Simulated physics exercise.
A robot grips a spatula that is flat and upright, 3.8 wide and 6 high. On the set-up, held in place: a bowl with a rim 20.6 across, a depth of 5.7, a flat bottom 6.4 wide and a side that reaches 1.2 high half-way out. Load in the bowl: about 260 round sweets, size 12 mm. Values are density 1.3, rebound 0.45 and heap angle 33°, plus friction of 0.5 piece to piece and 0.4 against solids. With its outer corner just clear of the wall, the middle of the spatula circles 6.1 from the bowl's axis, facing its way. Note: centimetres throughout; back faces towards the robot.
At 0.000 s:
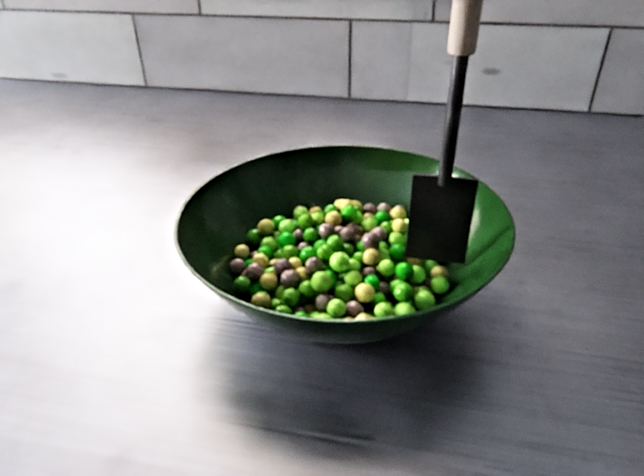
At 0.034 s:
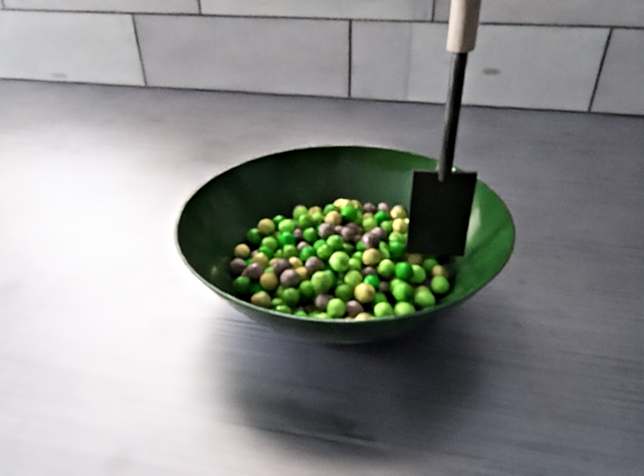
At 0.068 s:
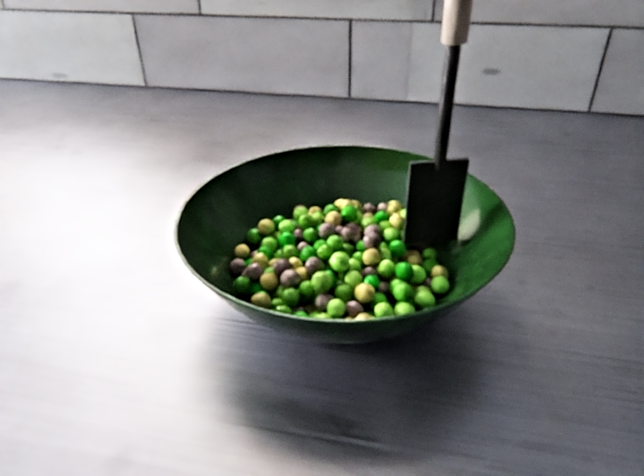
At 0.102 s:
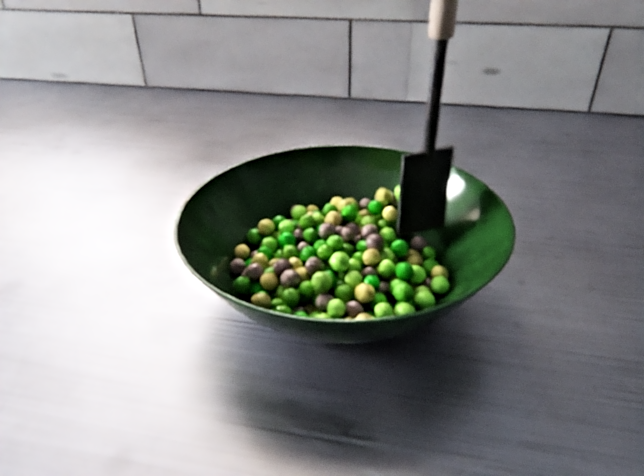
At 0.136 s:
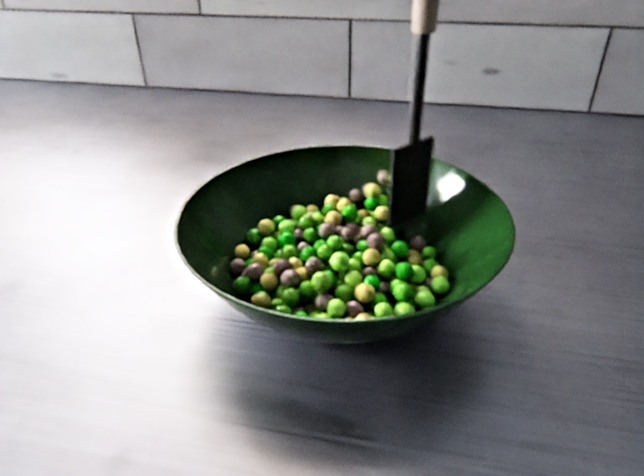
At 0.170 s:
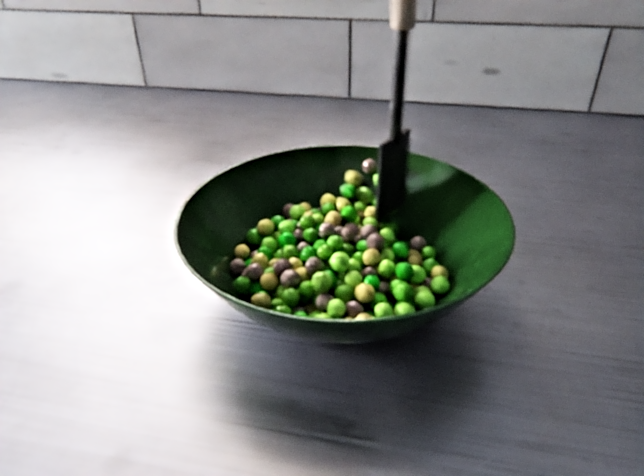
Green bowl of small green, tan and purplish balls on a grey surface, a dark spatula sweeping leftward along its back wall, pushing some up.
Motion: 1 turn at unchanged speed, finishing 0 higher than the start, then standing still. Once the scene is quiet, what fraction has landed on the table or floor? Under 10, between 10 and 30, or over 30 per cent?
Under 10 per cent.
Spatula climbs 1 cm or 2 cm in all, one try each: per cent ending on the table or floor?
I'd reckon around 0 and 0 per cent.
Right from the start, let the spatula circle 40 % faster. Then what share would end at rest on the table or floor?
I'd say close to 10 %.
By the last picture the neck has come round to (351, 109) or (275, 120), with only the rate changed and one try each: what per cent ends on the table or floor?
Roughly 10 and 25 percent, in that order.
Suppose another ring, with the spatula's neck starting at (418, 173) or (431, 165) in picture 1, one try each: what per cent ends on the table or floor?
Close to 0 per cent for the first and close to 5 per cent for the second.
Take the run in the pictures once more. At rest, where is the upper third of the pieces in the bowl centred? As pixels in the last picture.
Looks like roughly (382, 235) to me.
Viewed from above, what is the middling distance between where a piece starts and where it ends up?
Level distance: About 1 cm.
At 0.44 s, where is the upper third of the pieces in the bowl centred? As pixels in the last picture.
Look near (284, 253) for its middle.
After 0.44 s, 179° round, highest piece 6 above the table; 256 in the bowl.
After 0.70 s, 294° round, highest piece 7 above the table; 253 in the bowl, 1 on the table or floor, 2 in flight or on the tool.
After 1.03 s, 0° round, highest piece 5 above the table; 250 in the bowl, 6 on the table or floor.
After 1.73 s, 0° round, highest piece 5 above the table; 250 in the bowl, 6 on the table or floor.
In the end, 250 in the bowl, 6 on the table or floor. That is 2 % on the table or floor.
